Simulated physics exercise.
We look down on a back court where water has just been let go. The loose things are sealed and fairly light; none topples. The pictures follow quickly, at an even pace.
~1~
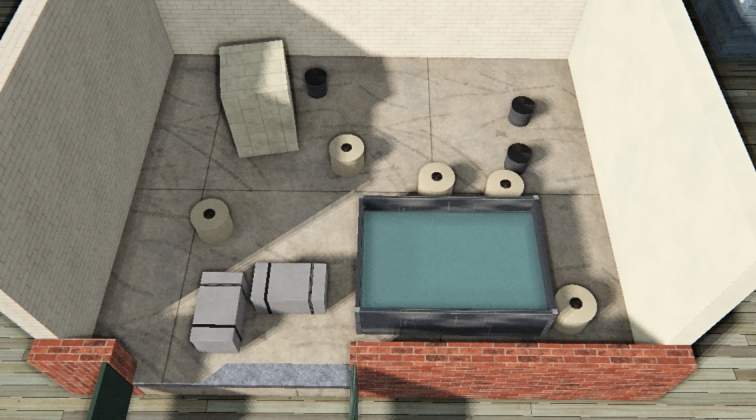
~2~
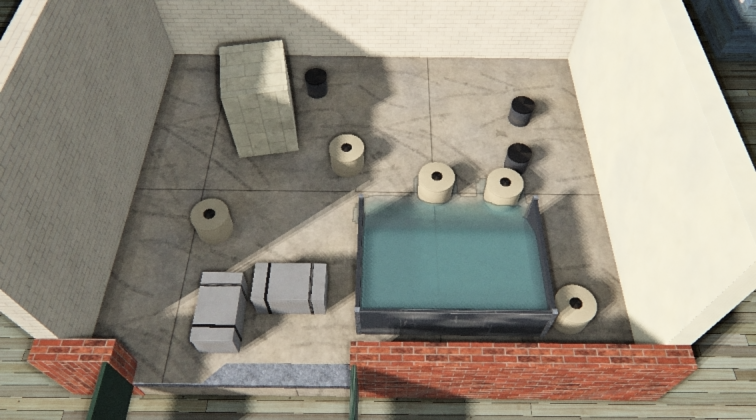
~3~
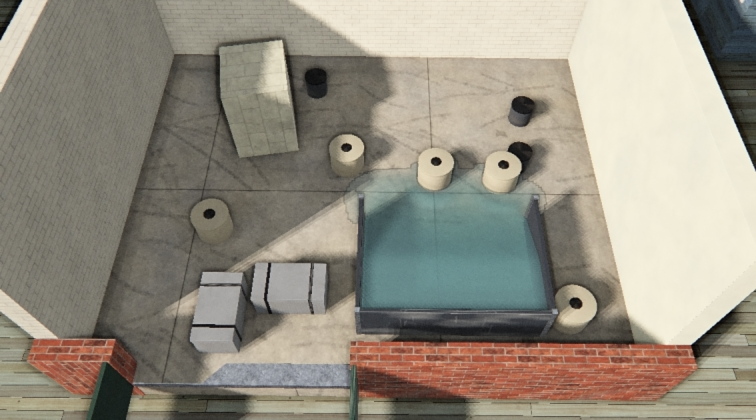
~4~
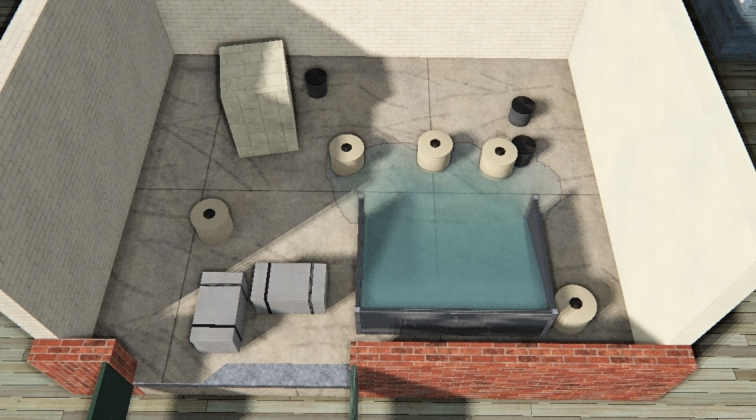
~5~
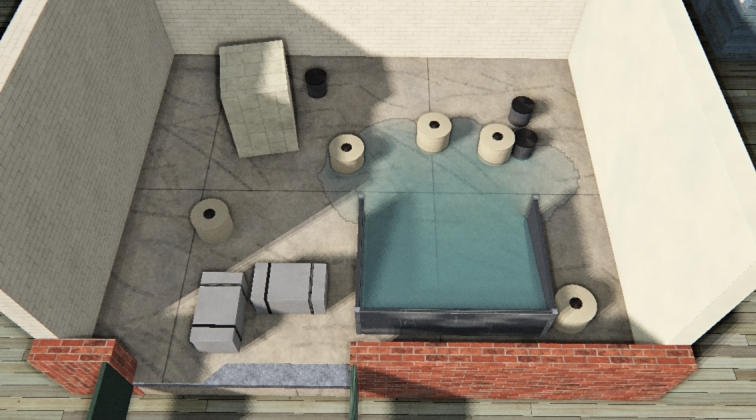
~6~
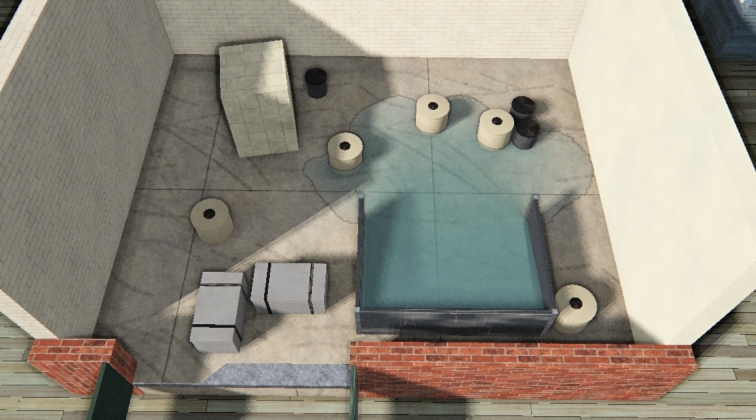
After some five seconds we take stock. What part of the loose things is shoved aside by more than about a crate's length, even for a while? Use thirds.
It is one to two thirds.
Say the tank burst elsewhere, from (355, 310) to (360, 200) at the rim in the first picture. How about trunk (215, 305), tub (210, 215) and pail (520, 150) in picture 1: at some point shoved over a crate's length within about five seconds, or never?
In that order: Pushed that far, moved that far, not that far.
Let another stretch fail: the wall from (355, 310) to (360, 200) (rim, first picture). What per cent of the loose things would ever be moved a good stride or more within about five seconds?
About 30 per cent.
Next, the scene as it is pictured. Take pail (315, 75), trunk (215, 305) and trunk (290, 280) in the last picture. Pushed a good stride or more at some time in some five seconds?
One after the other: Shifted that much, no, never so far.
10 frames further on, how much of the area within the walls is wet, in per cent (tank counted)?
Some 55 per cent.
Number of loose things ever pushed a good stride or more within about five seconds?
That makes 6.
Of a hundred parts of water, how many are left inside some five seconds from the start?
About 100 per cent.
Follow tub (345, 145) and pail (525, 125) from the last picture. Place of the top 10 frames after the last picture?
Near (303, 70) and (571, 56).
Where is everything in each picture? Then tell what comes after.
The first picture shows a tub at (437, 177), on the bottom; a tub at (505, 184) rests on the ground; 0 of 10 have shifted.
The second picture shows a tub at (437, 176), on the bottom; a tub at (505, 182), on the bottom; 0 of 10 have shifted.
The third picture shows a tub at (436, 162), on the bottom, close to its start; a tub at (504, 165) rests on the ground, close to its start; 2 of 10 have shifted.
The fourth picture shows a tub at (435, 144) rests on the ground, a stride from its start; a tub at (500, 151) rests on the ground, a stride from its start; 3 of 10 have shifted.
The fifth picture shows a tub at (434, 125) rests on the ground, a stride from its start; a tub at (498, 137), on the bottom, a stride from its start; 3 of 10 have shifted.
The sixth picture shows a tub at (433, 106) rests on the ground, a stride from its start; a tub at (497, 121) rests on the ground, a stride from its start; 3 of 10 have shifted.
A moment on, 3 of 10 are well off their spots; 1 afloat.
Next, 6 of 10 are well off their spots; 6 afloat.
Later, 6 of 10 are well off their spots; 5 afloat.
In the end, 4 of 10 are well off their spots, and 6 have been at some point; 6 afloat.
